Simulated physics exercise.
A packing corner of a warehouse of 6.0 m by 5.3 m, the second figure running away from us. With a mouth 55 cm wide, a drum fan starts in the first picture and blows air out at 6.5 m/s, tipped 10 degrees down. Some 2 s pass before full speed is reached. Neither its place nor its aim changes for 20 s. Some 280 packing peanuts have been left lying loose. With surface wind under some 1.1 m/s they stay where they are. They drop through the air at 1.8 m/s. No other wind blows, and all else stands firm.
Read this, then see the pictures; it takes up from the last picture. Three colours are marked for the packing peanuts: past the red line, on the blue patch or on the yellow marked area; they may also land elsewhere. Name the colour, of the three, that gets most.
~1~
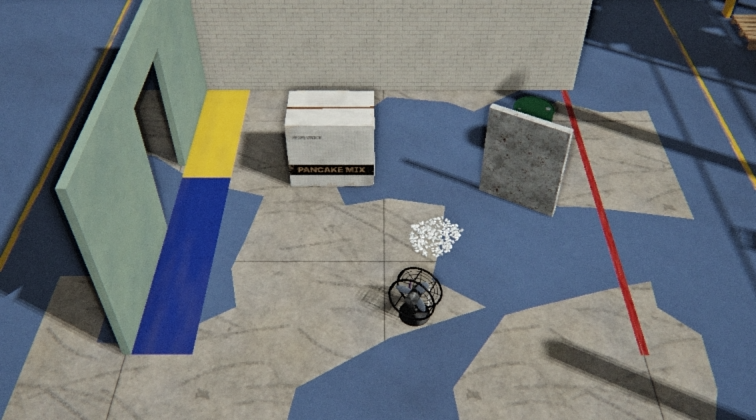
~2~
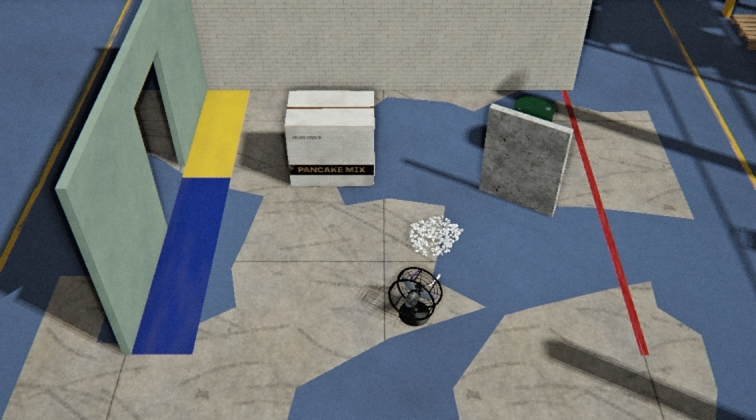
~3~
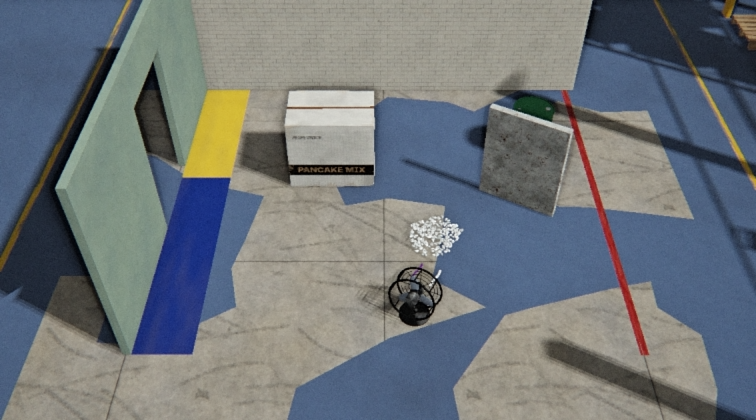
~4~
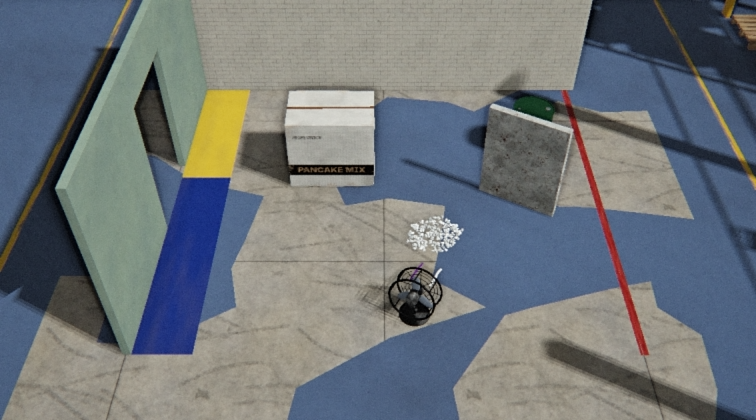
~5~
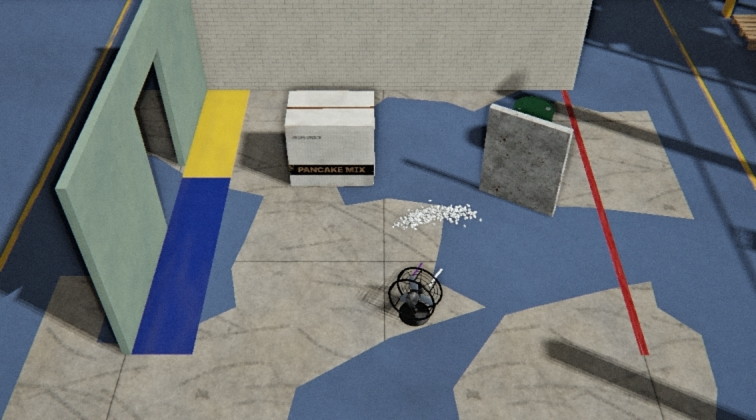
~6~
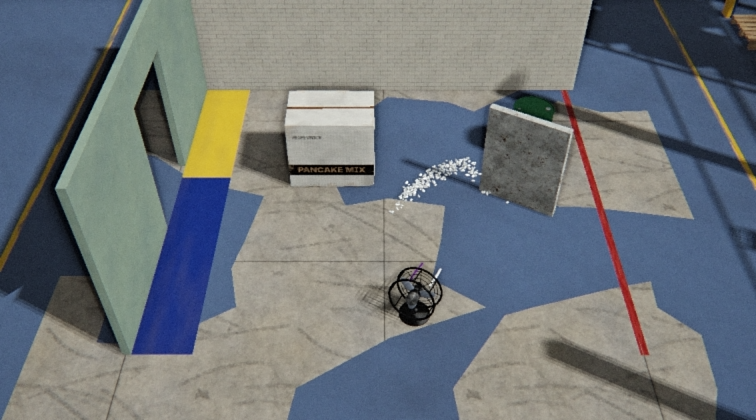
It is yellow that takes the most.
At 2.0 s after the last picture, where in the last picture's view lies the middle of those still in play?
Centre point: About (403, 92) px.
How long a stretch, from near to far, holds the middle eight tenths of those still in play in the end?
The middle bunch covers about 0.4 m from near to far.
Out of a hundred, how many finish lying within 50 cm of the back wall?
Estimate: Around 80 percent.
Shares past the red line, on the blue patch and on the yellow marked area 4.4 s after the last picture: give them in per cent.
About 15 per cent red, 0 per cent blue and 0 per cent yellow.
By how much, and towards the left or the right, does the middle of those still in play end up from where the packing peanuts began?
The middle moved leftwards, roughly 3.2 m.
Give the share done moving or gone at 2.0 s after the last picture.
1 per cent.
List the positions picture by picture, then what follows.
In the first picture, the middle of the packing peanuts is near (434, 238), none has stirred yet and the mouth of the drum fan is at (415, 294).
In the second picture, the middle of the packing peanuts is near (434, 237), none has stirred yet, the red line is centred on (601, 199), the blue patch is centred on (187, 256) and the yellow marked area is centred on (218, 131).
In the third picture, the middle of the packing peanuts is near (434, 237), none has stirred yet, the top of a screen is at (531, 118) and the top of a large carton is at (331, 108).
In the fourth picture, the middle of the packing peanuts is near (434, 236), the farthest in sight from the drum fan is at (442, 217) and about 10 % have left their places.
In the fifth picture, the middle of the packing peanuts is near (432, 216), the farthest in sight from the drum fan is at (468, 206) and all have left their places.
In the sixth picture, the middle of the packing peanuts is near (431, 177), the farthest in sight from the drum fan is at (468, 159) and all have left their places.
Then, 2.0 s after the last picture, 11 % are past the red line, 0 % on the blue patch and 0 % on the yellow marked area; the middle of those still in play is near (403, 92); 1 % have settled or left.
Then, 4.4 s after the last picture, 14 % are past the red line, 0 % on the blue patch and 0 % on the yellow marked area; the middle of those still in play is near (308, 92); 13 % have settled or left.
Then, 9.0 s after the last picture, 15 % are past the red line, 0 % on the blue patch and 36 % on the yellow marked area; the middle of those still in play is near (255, 94); 16 % have settled or left.
Then, 18.0 s after the last picture, at the end, 16 % are past the red line, 0 % on the blue patch and 65 % on the yellow marked area; the middle of those still in play is near (229, 93).
